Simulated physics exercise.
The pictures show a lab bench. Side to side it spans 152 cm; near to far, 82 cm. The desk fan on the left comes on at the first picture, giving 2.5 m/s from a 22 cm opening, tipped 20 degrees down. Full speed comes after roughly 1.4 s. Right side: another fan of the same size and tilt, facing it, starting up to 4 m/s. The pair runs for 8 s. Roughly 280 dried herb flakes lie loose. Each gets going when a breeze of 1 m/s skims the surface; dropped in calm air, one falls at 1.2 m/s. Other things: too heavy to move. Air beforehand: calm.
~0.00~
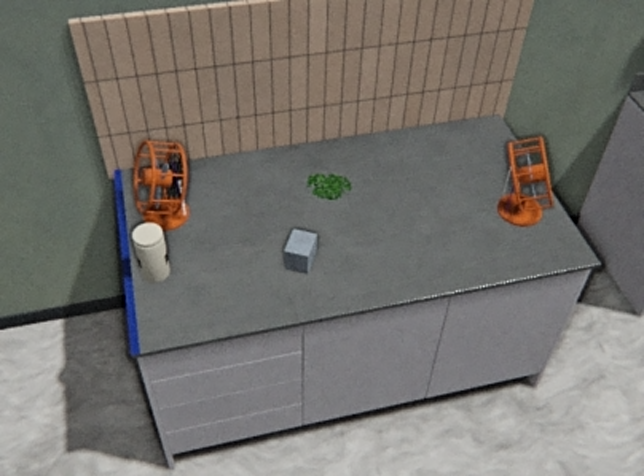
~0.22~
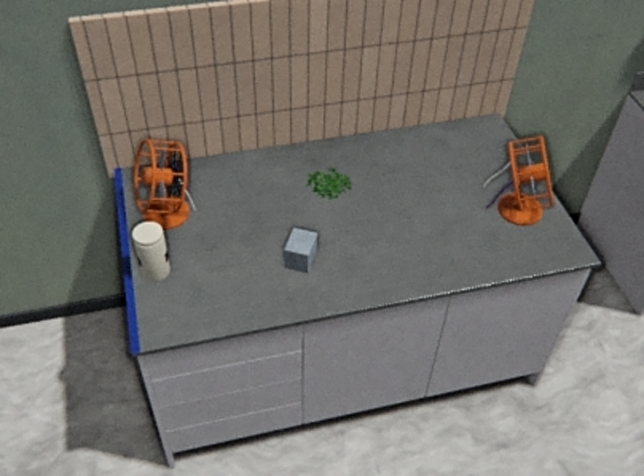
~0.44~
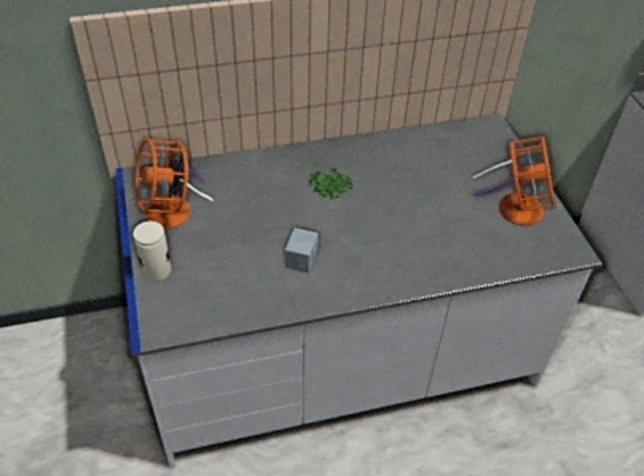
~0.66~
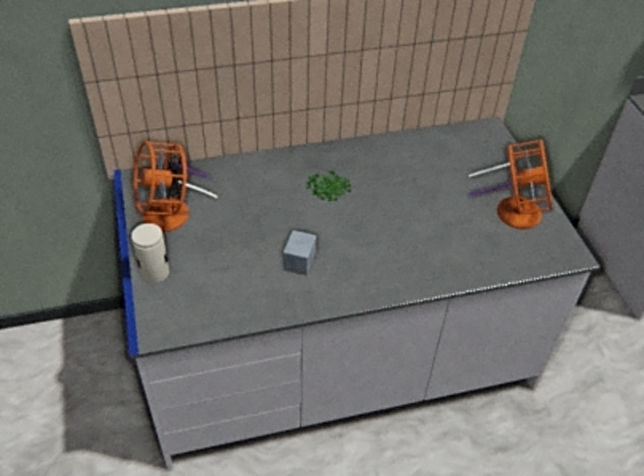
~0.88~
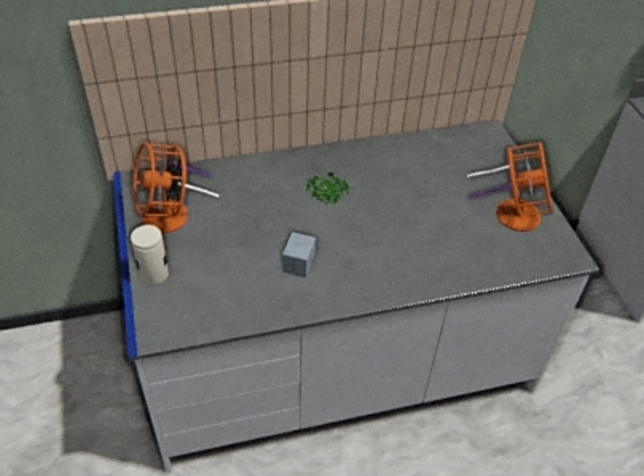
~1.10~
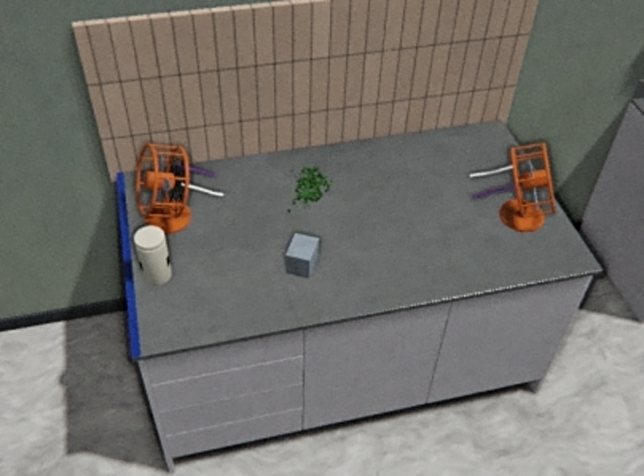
Two orange fans faced each other across a gray counter, pale and purple streaks appearing in front of them, and the small green pile between them stayed put before loosening and shifting slightly left.
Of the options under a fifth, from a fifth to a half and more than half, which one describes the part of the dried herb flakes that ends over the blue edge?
The part of the dried herb flakes that ends over the blue edge is more than half.
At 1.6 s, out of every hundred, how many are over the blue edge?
About 1 per cent.
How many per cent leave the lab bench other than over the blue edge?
3 %.
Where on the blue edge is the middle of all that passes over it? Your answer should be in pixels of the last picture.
I'd put my finger close to (117, 176).
After 1.6 s, 99 % are still on the top, 1 % are over the blue edge; the middle of those left on the top is near (199, 163).
After 2.6 s, 0 % are still on the top, 97 % are over the blue edge.
After 4.4 s, 0 % are still on the top, 97 % are over the blue edge.
After 8.0 s, at the end, 97 % are over the blue edge.
